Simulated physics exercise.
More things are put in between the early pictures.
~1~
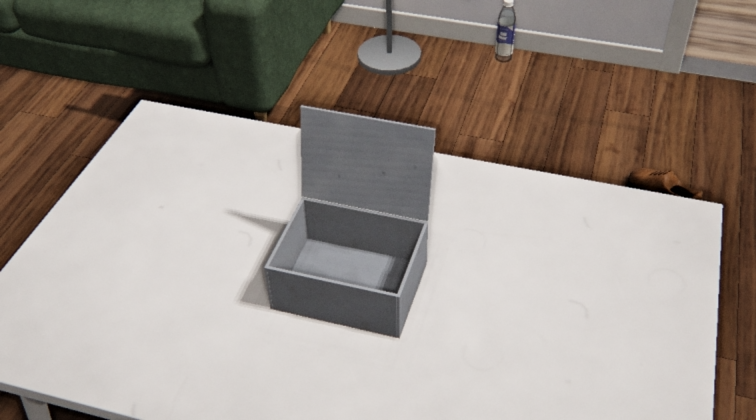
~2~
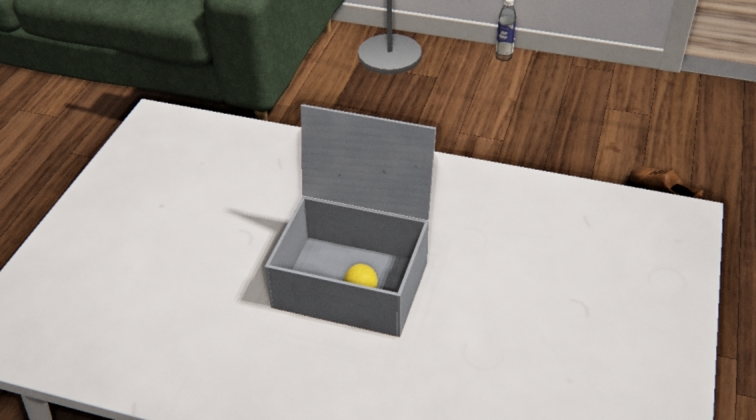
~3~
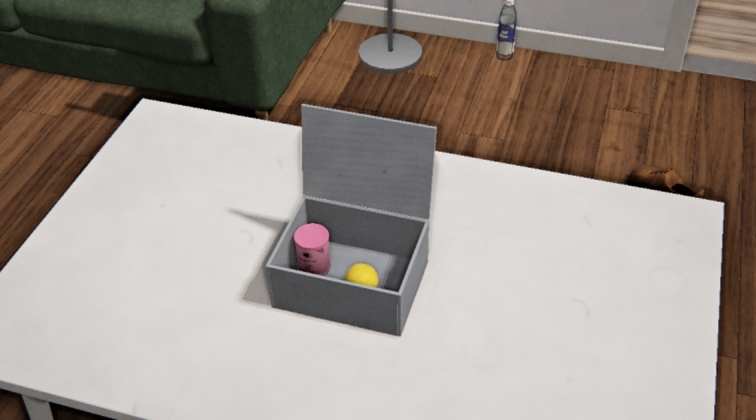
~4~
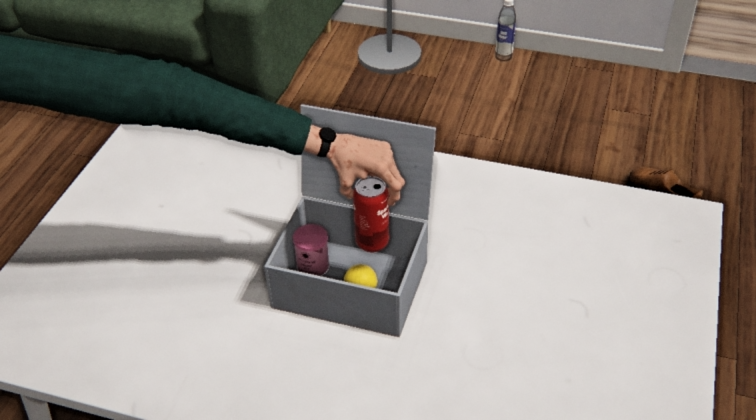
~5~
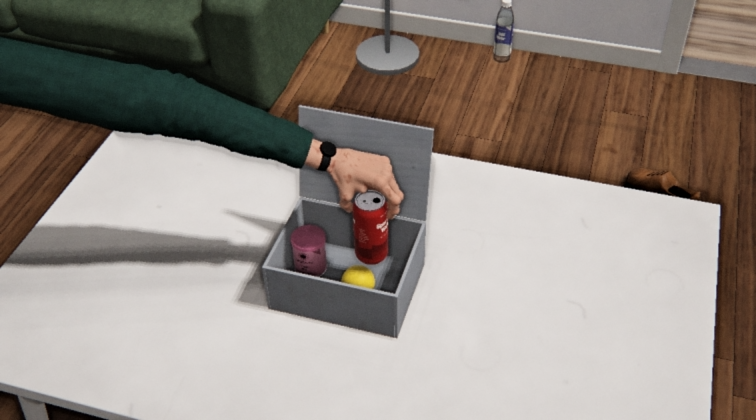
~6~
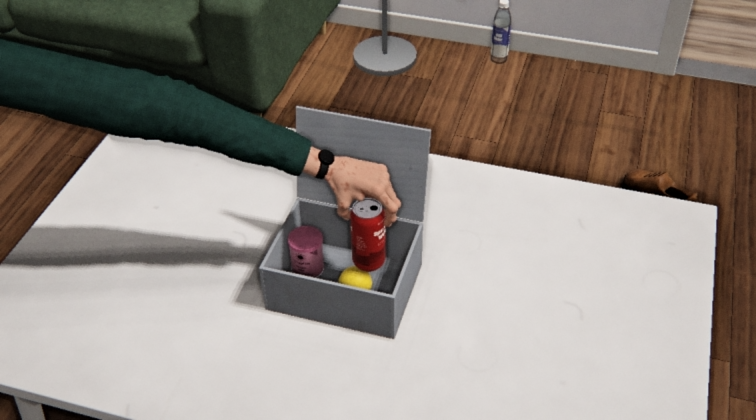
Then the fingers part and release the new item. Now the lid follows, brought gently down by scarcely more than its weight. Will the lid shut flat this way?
Yes.
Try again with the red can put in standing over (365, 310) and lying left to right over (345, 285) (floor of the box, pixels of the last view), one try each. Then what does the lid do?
Case one: Lid left up; case two: Lid down.
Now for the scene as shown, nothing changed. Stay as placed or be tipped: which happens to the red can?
It ends up leaning.
Then, 0.60 s later than the last frame, red can tilted by 46° near (383, 257); yellow lemon moved about its own width.
Then, 1.60 s later than the last frame, lid 57° above the rim; red can tilted by 46° near (383, 257); yellow lemon moved about its own width.
Then, 2.00 s later than the last frame, lid 9° above the rim; red can on its side near (385, 274); yellow lemon moved about its own width.
When it is over, lid shut; lying over in the box, red can; moved from the start, yellow lemon; pink tin as before. End places, in pixels of the last picture, red can near (387, 277).
